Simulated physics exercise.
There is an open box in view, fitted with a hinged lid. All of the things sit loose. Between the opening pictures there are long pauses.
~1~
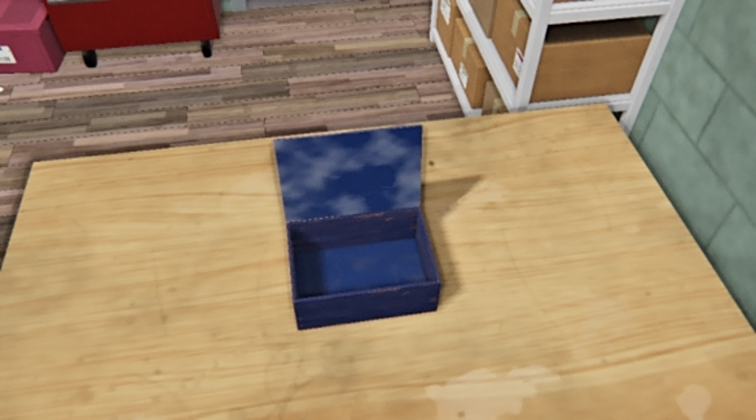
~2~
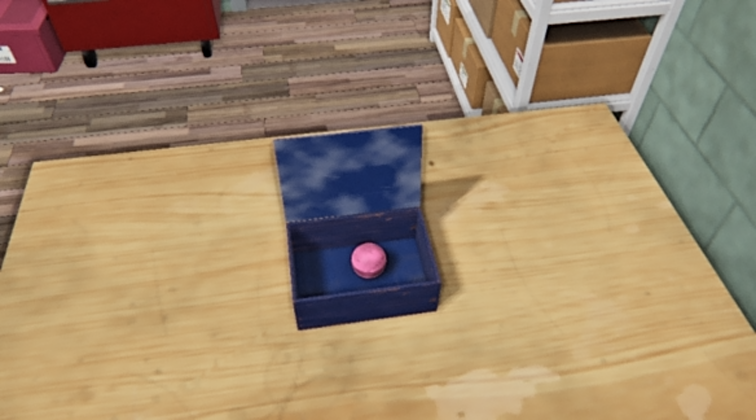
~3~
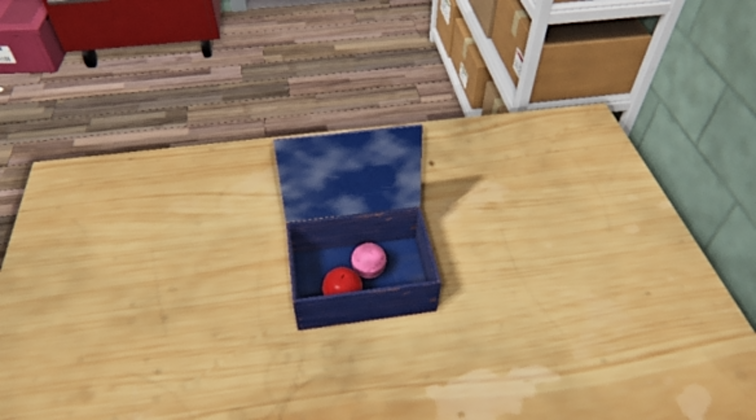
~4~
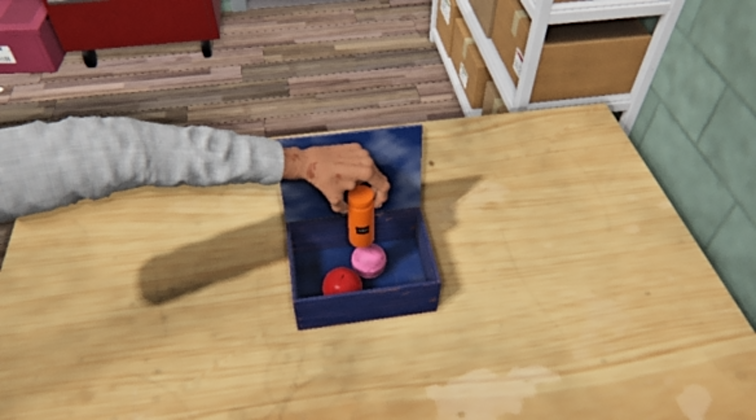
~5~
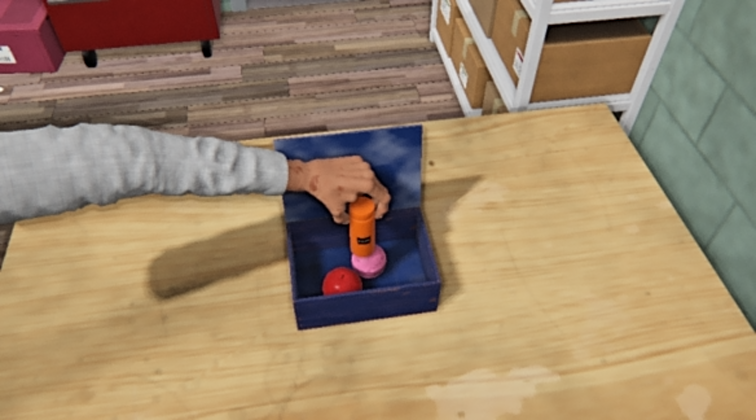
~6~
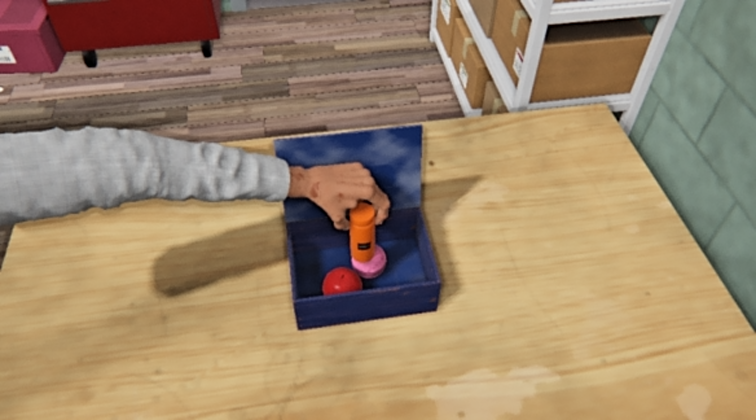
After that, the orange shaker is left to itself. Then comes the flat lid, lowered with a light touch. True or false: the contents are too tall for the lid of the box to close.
False.
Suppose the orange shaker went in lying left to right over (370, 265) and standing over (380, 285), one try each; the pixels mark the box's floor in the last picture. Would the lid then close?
First, the lid does shut; second, the lid won't shut.
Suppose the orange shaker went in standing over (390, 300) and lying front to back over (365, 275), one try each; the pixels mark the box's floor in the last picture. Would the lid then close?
The lid is blocked with the first placement and settles down with the second.
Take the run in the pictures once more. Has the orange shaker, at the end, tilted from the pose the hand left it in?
Well, it ends up skewed.
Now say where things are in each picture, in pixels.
The last thing is not in view yet, in the first frame.
The last thing is not in view yet; pink ball (369, 261), in the second frame.
The last thing is not in view yet; pink ball (369, 261), in the third frame.
Coming down; orange shaker (361, 217); pink ball (369, 261), in the fourth frame.
Coming down; orange shaker (362, 228), in the fifth frame.
Put in, still held; orange shaker (363, 233), in the sixth frame.
Then, 0.60 s on from there, orange shaker turned 13° from how it was put near (356, 257); pink ball shifted about its own width; red apple shifted a little.
Then, 1.50 s on from there, lid 65° above the rim; orange shaker turned 47° from how it was put near (376, 240); pink ball shifted about its own width; red apple shifted a little.
Then, 2.00 s on from there, lid 10° above the rim; orange shaker turned 64° from how it was put near (366, 239); pink ball shifted about its own width; red apple shifted about its own width.
In the end, lid shut; toppled in the box, orange shaker; moved from the start, pink ball and red apple. At the end, from the last picture's camera, orange shaker near (365, 249).
